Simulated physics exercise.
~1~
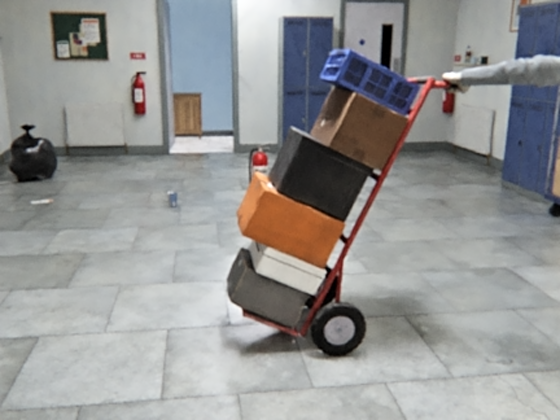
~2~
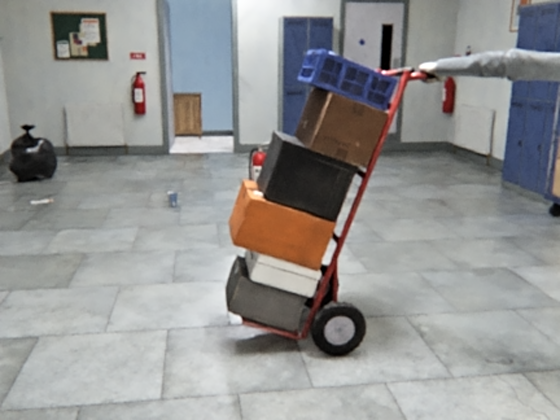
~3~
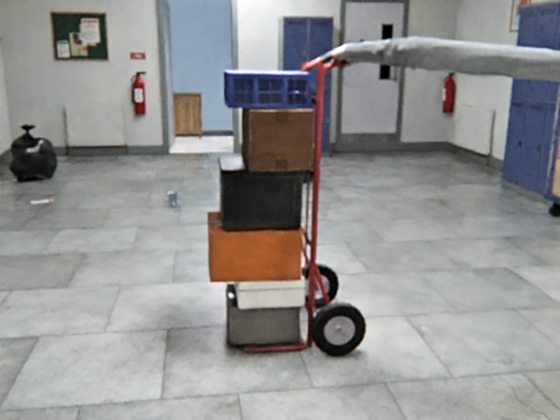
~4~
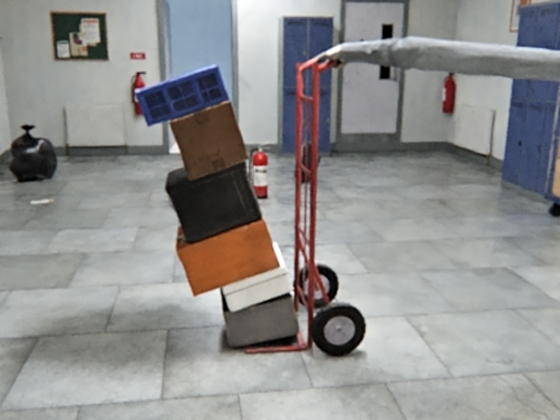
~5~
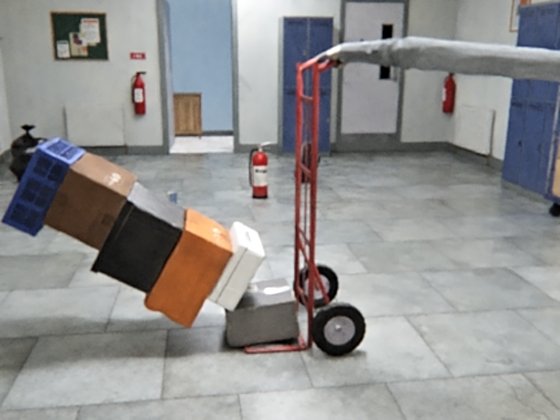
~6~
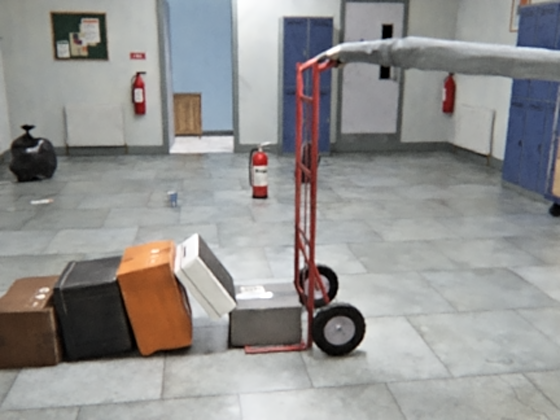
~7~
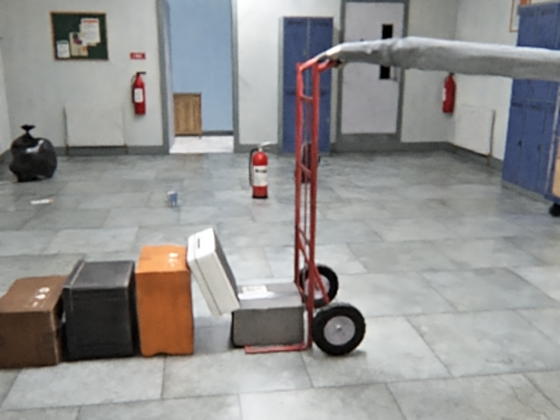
Gloved hand tipping a loaded red hand truck upright, its stacked boxes toppling left across the floor, grey box staying on the plate.
